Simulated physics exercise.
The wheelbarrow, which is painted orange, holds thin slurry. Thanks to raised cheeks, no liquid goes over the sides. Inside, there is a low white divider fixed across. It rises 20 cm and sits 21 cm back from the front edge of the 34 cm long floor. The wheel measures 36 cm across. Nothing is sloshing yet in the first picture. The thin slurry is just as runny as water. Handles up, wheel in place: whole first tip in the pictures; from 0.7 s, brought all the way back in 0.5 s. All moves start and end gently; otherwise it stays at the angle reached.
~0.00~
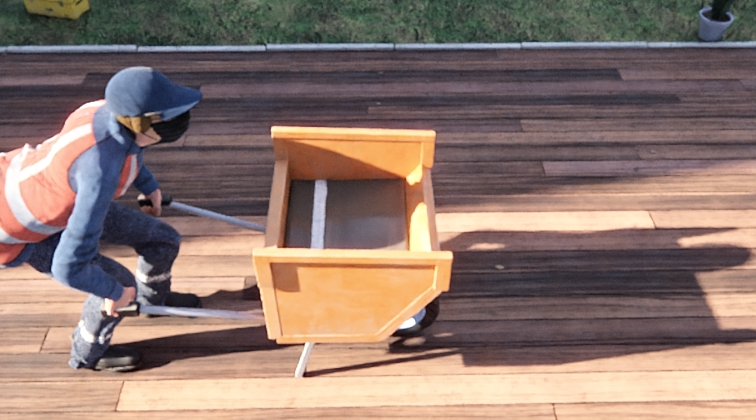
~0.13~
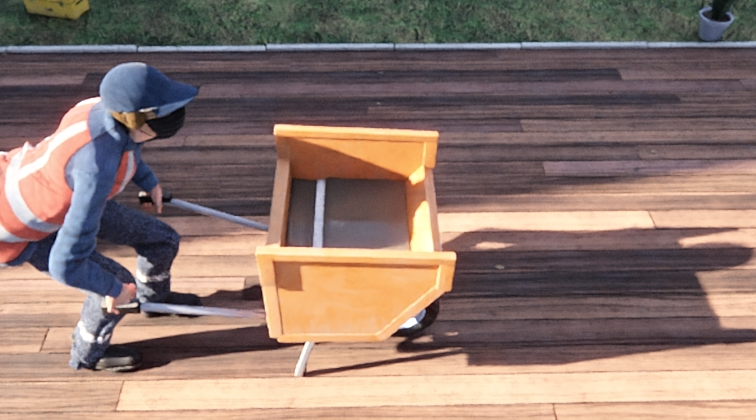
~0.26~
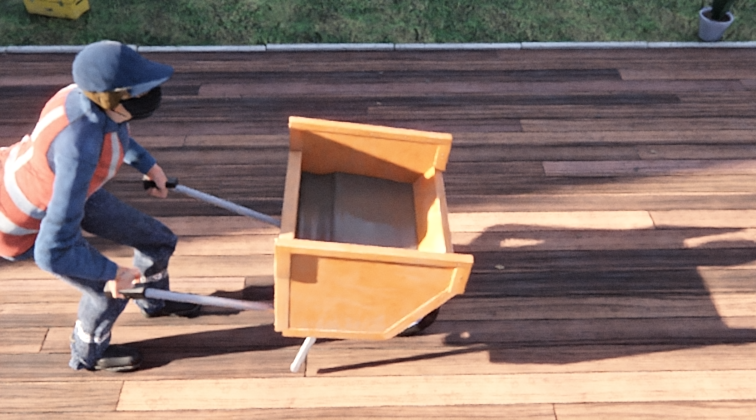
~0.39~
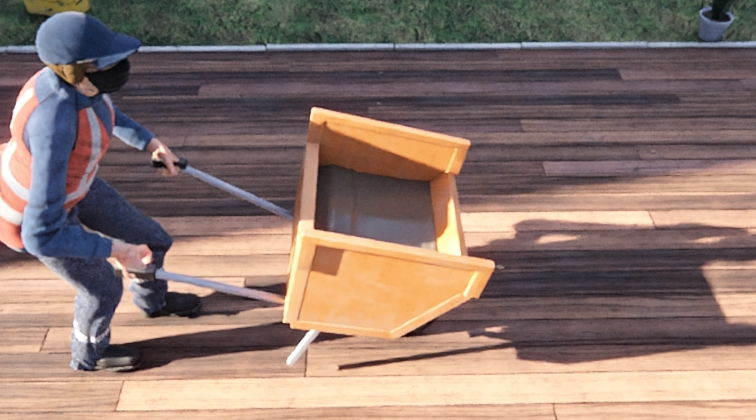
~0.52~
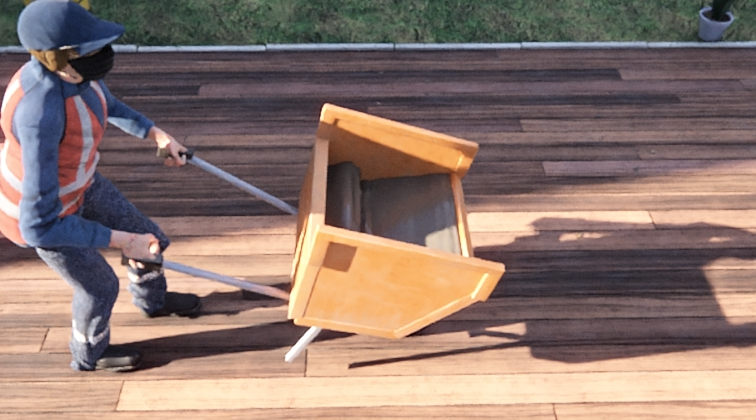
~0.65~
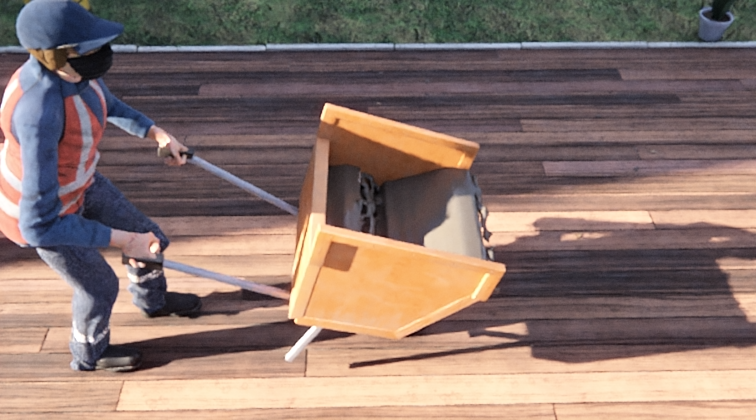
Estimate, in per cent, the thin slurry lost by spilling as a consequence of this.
Around 11 in every hundred parts is lost.
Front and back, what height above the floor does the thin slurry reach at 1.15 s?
Around 16 cm toward the front, with 20 cm behind.
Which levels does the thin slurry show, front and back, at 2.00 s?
Roughly 18 cm in front and 20 cm behind.
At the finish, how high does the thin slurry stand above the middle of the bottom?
Close to 16 cm once things settle.
After 1.15 s the surface stands 20 cm at the back and 16 cm at the front; 11 per cent is out, over the front.
After 1.55 s the surface stands 23 cm at the back and 16 cm at the front; 11 per cent is out, over the front.
After 2.00 s the surface stands 20 cm at the back and 17 cm at the front; 11 per cent is out, over the front.
After 4.09 s 11 per cent is out, over the front, 5 of 45 litres.
